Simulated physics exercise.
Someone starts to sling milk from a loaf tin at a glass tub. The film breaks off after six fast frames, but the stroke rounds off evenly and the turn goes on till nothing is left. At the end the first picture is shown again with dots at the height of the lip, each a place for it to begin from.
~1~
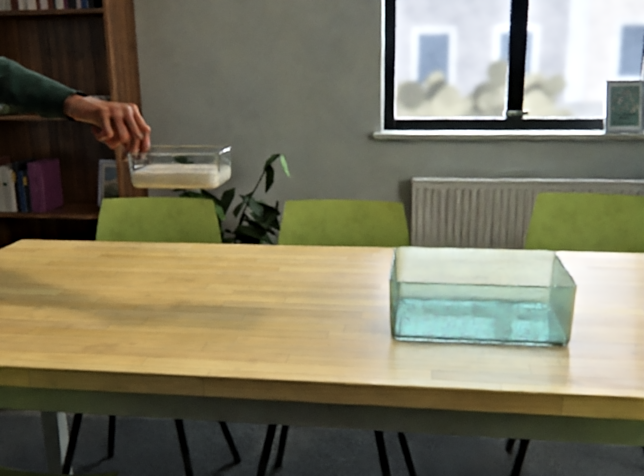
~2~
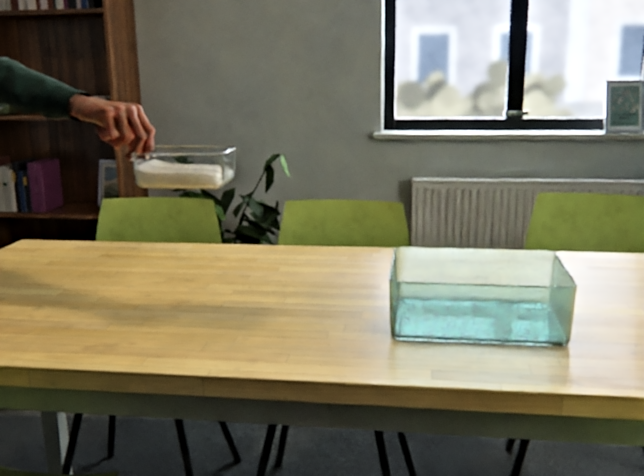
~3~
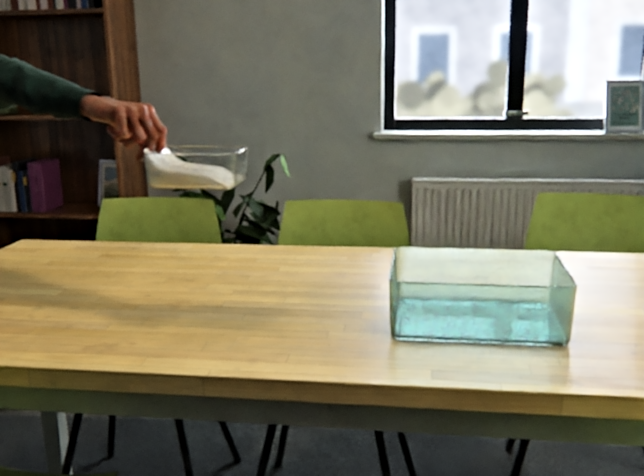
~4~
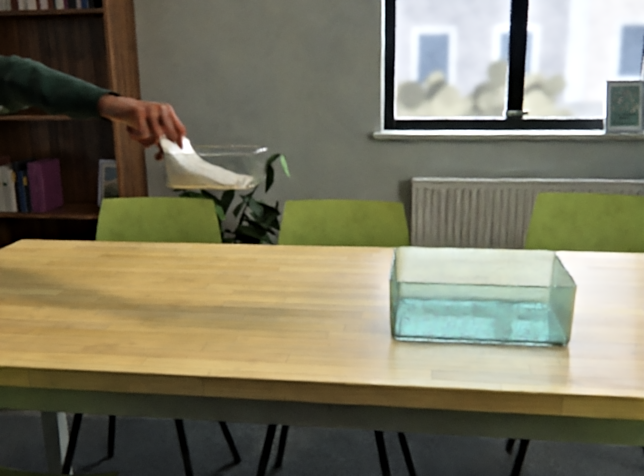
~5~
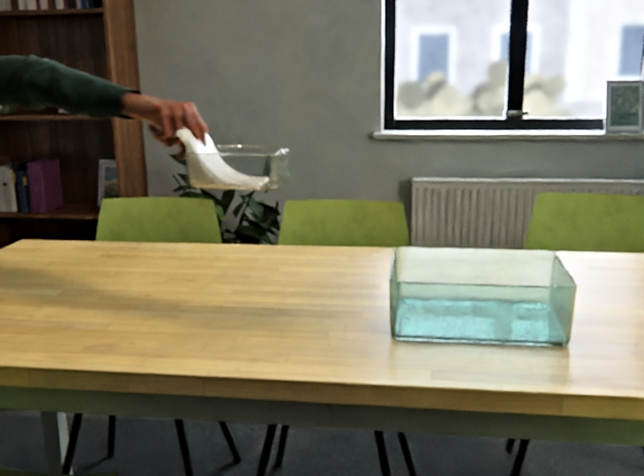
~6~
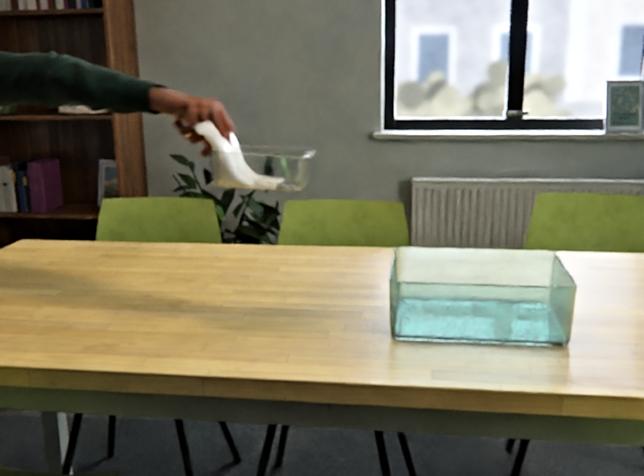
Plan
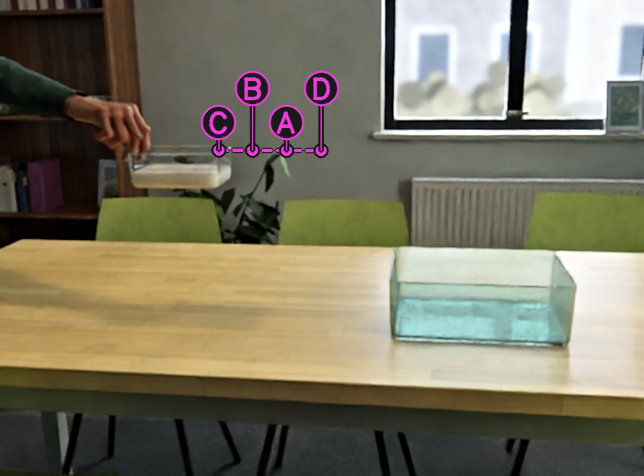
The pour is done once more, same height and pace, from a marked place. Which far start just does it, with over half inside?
A.
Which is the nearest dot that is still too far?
B.
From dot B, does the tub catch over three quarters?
No.
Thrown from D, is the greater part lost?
No.
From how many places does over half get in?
Two.
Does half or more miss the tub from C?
Yes.
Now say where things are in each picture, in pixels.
In the first frame, upright, lip at (224, 150); tub from (390, 337) to (570, 344); nothing has left yet.
In the second frame, upright, lip at (228, 150); nothing has left yet.
In the third frame, upright, lip at (240, 150); milk is over the rim, down to (156, 150).
In the fourth frame, upright, lip at (259, 150); milk is over the rim, down to (173, 150).
In the fifth frame, upright, lip at (282, 151); milk is over the rim, down to (203, 150).
In the sixth frame, tipped about 4°, lip at (307, 153); milk is over the rim, down to (230, 148).
In magenta, A at (286, 150); B at (252, 150); C at (218, 150); D at (321, 150).
For dot A, about 63 % lands in the tub, 17 % falls short and 20 % goes beside or beyond.
For dot B, about 32 % lands in the tub, 52 % falls short and 16 % goes beside or beyond.
For dot C, about 30 % lands in the tub, 58 % falls short and 12 % goes beside or beyond.
For dot D, about 62 % lands in the tub, 12 % falls short and 26 % goes beside or beyond.
